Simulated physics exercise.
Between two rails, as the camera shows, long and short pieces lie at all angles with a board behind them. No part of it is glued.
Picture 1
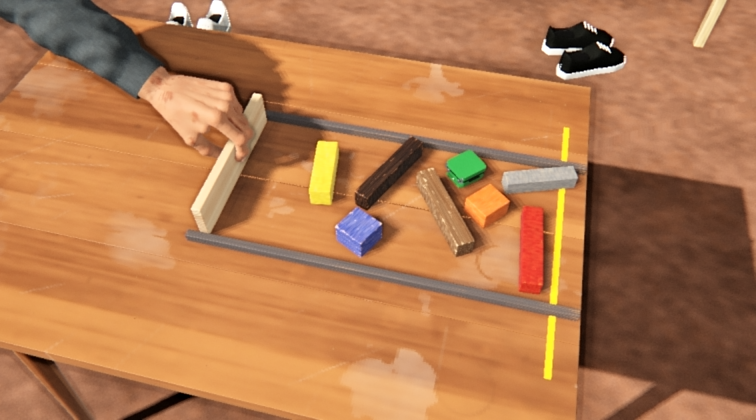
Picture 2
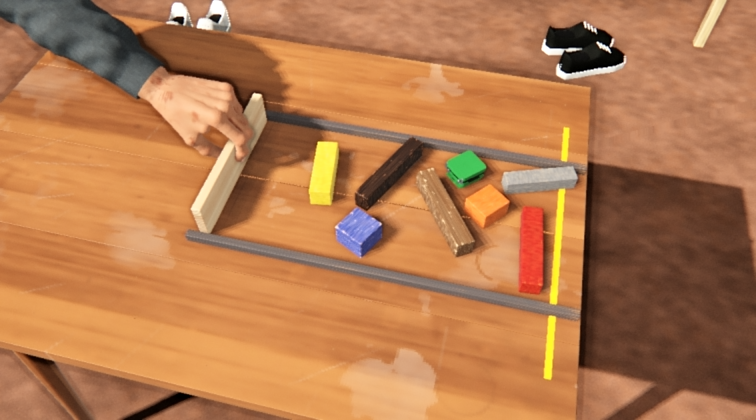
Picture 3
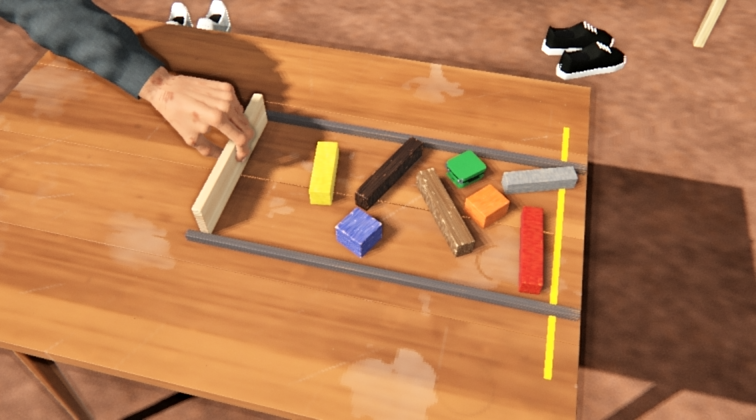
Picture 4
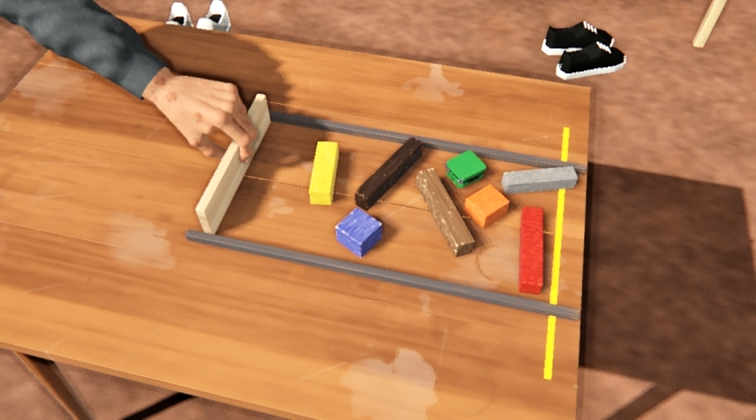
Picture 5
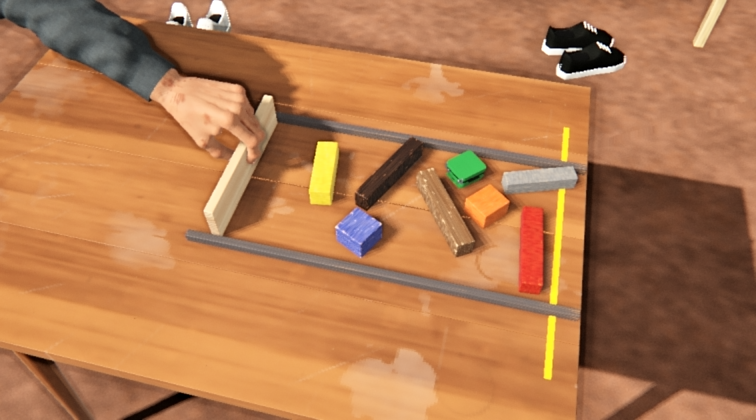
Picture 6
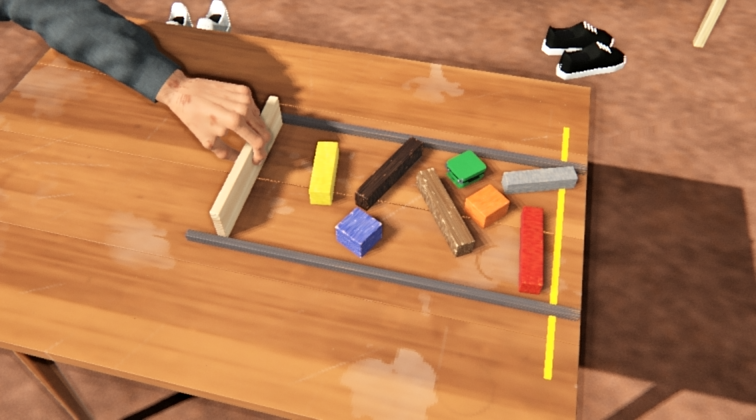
At first, a hand holds a pale wooden board upright at the left end of two grey rails, with coloured blocks and bars scattered between them and a yellow line at right. Then the hand slides the board slightly right, toward the yellow piece, while the scattered pieces stay still.
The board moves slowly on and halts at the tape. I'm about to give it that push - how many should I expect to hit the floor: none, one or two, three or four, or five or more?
Expect five or more.
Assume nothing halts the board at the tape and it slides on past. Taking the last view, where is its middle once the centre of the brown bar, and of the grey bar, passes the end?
Approx. (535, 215) for the first, approx. (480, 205) for the second.
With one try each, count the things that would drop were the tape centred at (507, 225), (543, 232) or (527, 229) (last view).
Try 1: 2; try 2: 5; try 3: 3.
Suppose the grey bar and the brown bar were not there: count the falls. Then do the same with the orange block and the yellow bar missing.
The answer is 4 and then 4.
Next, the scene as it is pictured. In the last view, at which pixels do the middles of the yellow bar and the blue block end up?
Same order as the question: First (572, 219), second (576, 269).
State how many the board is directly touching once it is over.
That would be 2 of them.
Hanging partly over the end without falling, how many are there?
Overhanging ones - 1.
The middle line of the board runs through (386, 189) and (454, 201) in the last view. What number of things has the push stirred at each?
By then 4, and later 8.
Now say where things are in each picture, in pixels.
The first frame shows grey bar (539, 180); red bar (531, 249); orange block (487, 206); board (233, 161); tape (559, 234).
The second frame shows red bar (531, 249); brown bar (444, 211).
The third frame shows orange block (487, 206); blue block (359, 232).
The fourth frame shows grey bar (539, 180); black bar (390, 173).
The fifth frame shows red bar (531, 249); board (244, 163).
The sixth frame shows grey bar (539, 180); red bar (531, 249); orange block (487, 206); board (250, 164); tape (559, 234).
A little later, none off yet; grey bar at rest near (539, 180); red bar at rest near (531, 249); orange block at rest near (487, 206).
When it is over, the number that fall off is five or more; down, black bar, brown bar, green case, orange block, red bar and grey bar.
